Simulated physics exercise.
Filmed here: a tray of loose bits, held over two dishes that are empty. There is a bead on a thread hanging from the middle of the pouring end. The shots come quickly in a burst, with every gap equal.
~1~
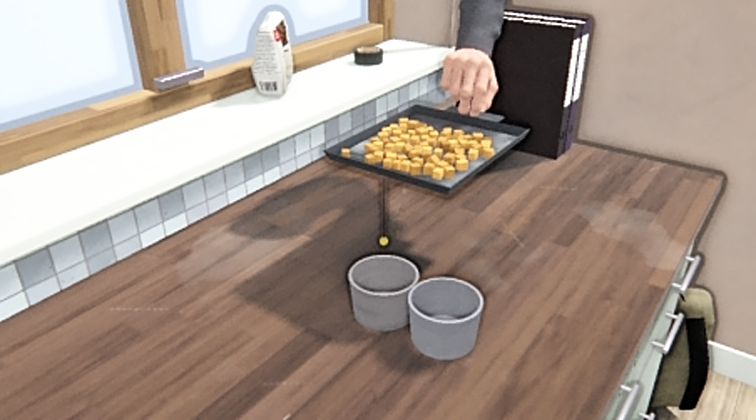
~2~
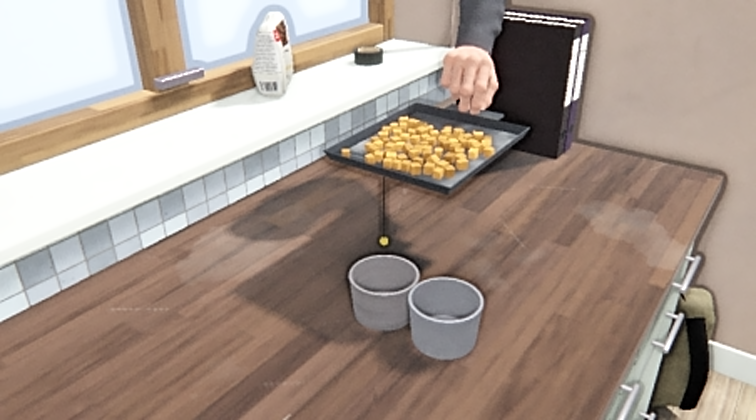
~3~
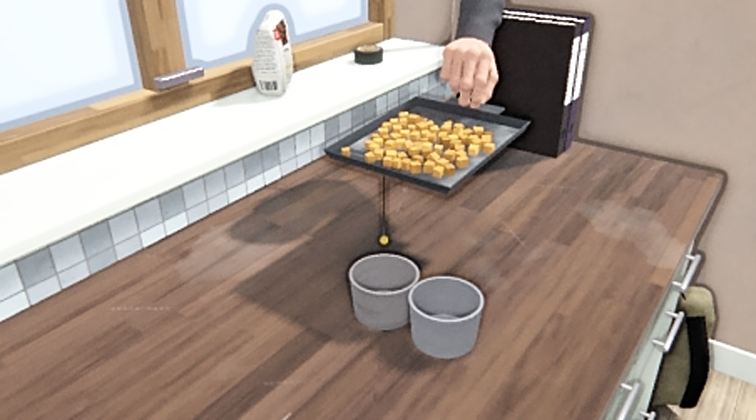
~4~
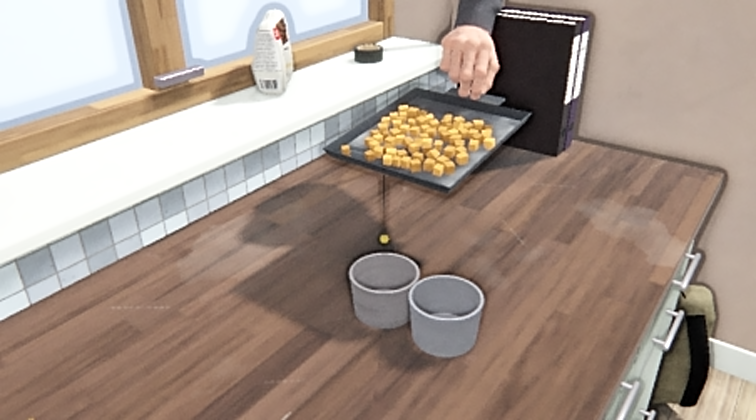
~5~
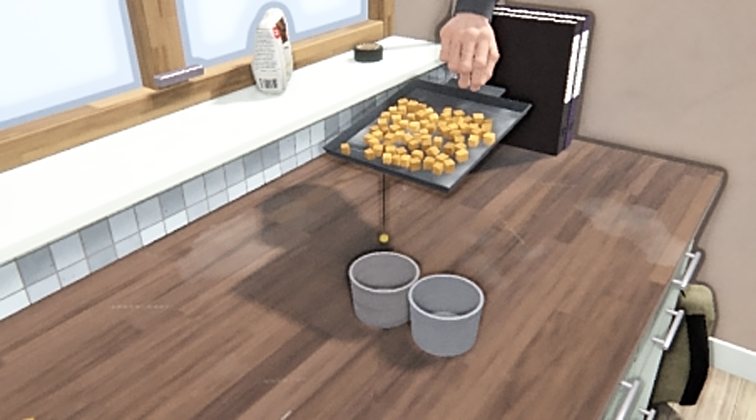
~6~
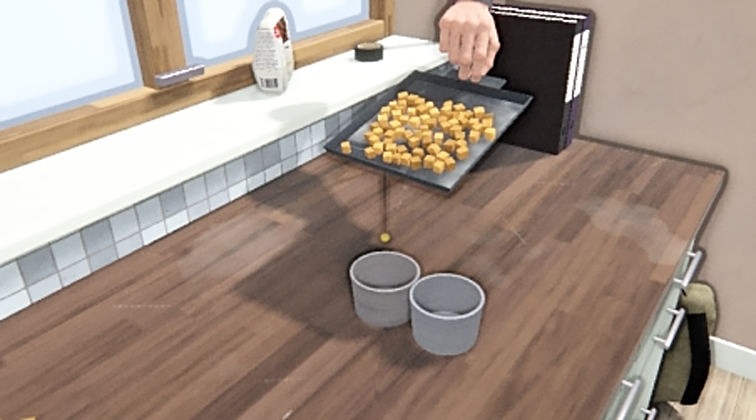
On a wooden kitchen counter, a hand slightly tilting a dark tray of golden cubes above two empty grey dishes.
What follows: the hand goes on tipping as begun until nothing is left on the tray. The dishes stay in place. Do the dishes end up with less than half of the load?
No, they get over half.
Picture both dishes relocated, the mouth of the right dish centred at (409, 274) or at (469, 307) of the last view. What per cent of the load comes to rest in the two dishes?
It comes to roughly 80 per cent in one try and roughly 50 per cent in the next.
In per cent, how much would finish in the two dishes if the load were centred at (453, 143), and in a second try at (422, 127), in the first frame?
80 % and 60 %.
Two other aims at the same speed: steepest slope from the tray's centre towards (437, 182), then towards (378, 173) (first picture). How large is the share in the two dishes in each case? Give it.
In turn 40 and 30 in a hundred.
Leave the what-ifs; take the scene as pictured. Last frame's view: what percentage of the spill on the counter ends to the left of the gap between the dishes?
Share to the left: Near 90 per cent.
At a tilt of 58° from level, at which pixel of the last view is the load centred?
Around (401, 150).
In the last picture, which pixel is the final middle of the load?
Near (387, 305), more or less.
Shortly afterwards, tray tipped steeply; the whole lot on the tray.
Next, tray tipped right over; near a quarter in the right dish; near half in the left dish; near a quarter outside both; a little in the air.
Some moments later, tray tipped past a quarter turn; near a quarter in the right dish; near half in the left dish; near a quarter outside both.
In the end, tray tipped past a quarter turn; near a quarter in the right dish; near half in the left dish; near a quarter outside both.
